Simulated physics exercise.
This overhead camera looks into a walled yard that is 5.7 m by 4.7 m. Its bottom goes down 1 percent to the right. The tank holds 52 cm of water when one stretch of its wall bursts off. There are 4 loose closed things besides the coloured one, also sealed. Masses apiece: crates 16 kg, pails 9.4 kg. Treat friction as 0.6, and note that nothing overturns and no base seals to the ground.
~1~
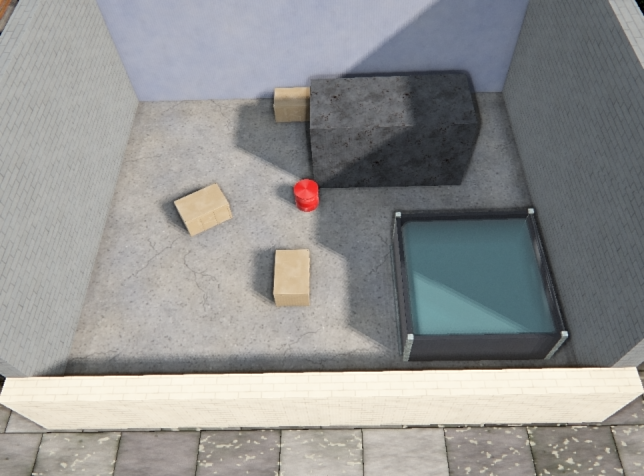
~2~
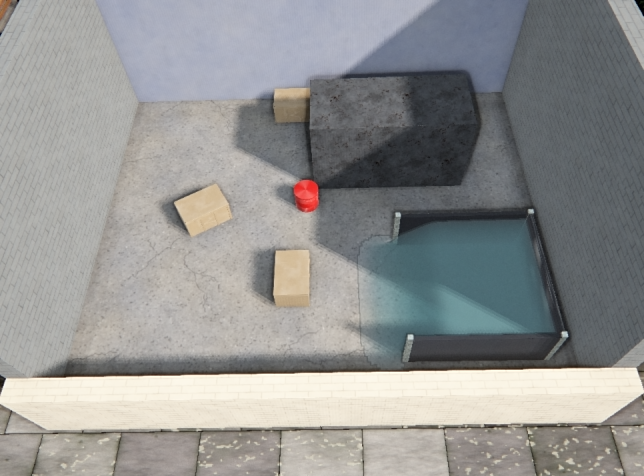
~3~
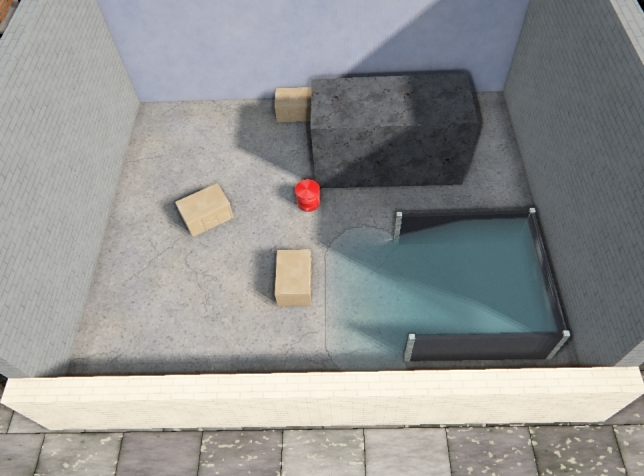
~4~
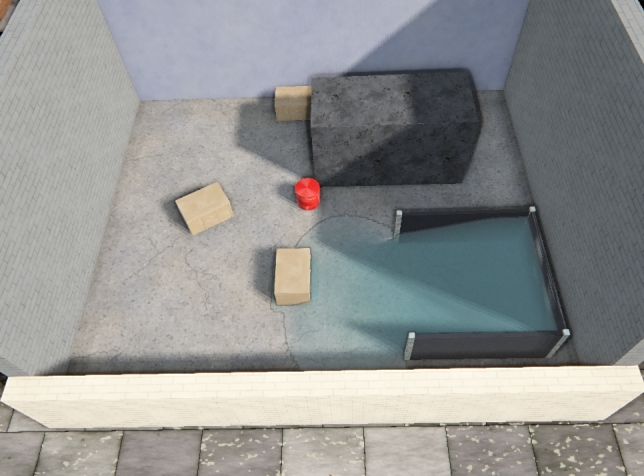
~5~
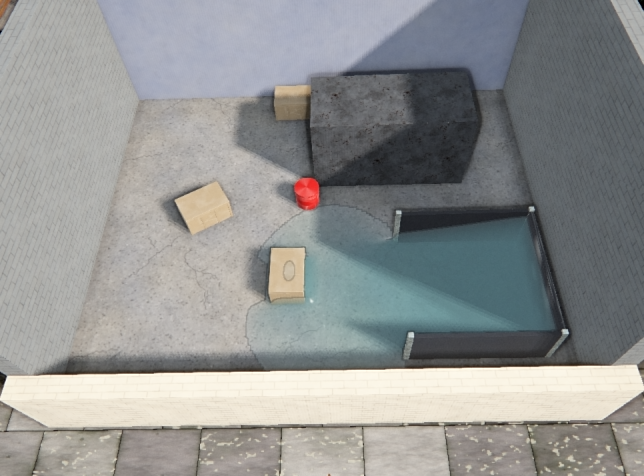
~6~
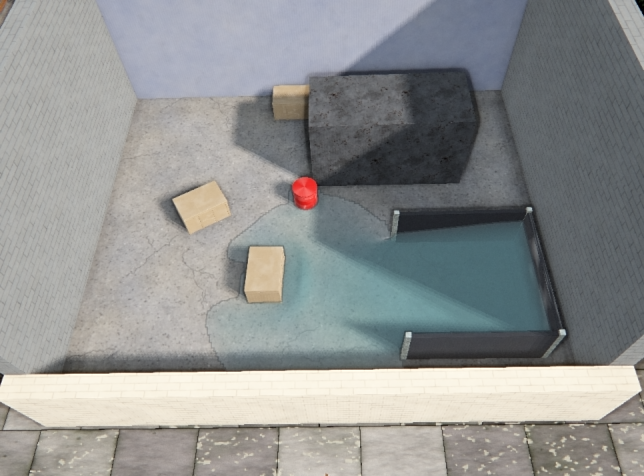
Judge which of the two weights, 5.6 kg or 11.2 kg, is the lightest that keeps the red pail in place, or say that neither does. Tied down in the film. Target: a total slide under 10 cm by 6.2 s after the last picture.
Ballast needed: The greater.
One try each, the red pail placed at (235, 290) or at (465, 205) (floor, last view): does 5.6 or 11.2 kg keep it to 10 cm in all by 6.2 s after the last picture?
Well, nothing does it for the first, the little one does for the second.
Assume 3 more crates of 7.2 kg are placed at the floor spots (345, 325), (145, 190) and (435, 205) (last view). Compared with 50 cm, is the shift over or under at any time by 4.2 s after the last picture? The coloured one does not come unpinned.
In the given order, I'd say greater, greater, smaller.
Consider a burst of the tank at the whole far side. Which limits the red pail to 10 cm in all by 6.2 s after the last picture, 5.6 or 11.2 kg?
Then neither mass suffices.
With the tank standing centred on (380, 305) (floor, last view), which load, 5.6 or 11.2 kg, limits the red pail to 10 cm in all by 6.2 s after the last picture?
Well, in that case you need the heavier one.
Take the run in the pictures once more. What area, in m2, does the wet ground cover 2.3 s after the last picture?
About 18 m2.
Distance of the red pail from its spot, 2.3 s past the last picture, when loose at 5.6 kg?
Shift: Roughly 60 cm.
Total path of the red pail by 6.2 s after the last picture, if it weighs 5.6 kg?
Roughly 140 cm.
Then, 0.6 s after the last picture the red pail would be 9 cm from its start with 5.6 kg and 0 cm from its start with 11.2 kg; 5 cm of water round it then.
Then, 2.3 s after the last picture the red pail would be 69 cm from its start with 5.6 kg and 0 cm from its start with 11.2 kg; 4 cm of water round it then.
Then, 4.2 s after the last picture the red pail would be 74 cm from its start with 5.6 kg and 0 cm from its start with 11.2 kg; 4 cm of water round it then.
Then, 6.2 s after the last picture the red pail would be 79 cm from its start with 5.6 kg and 0 cm from its start with 11.2 kg; 7 cm of water round it then.
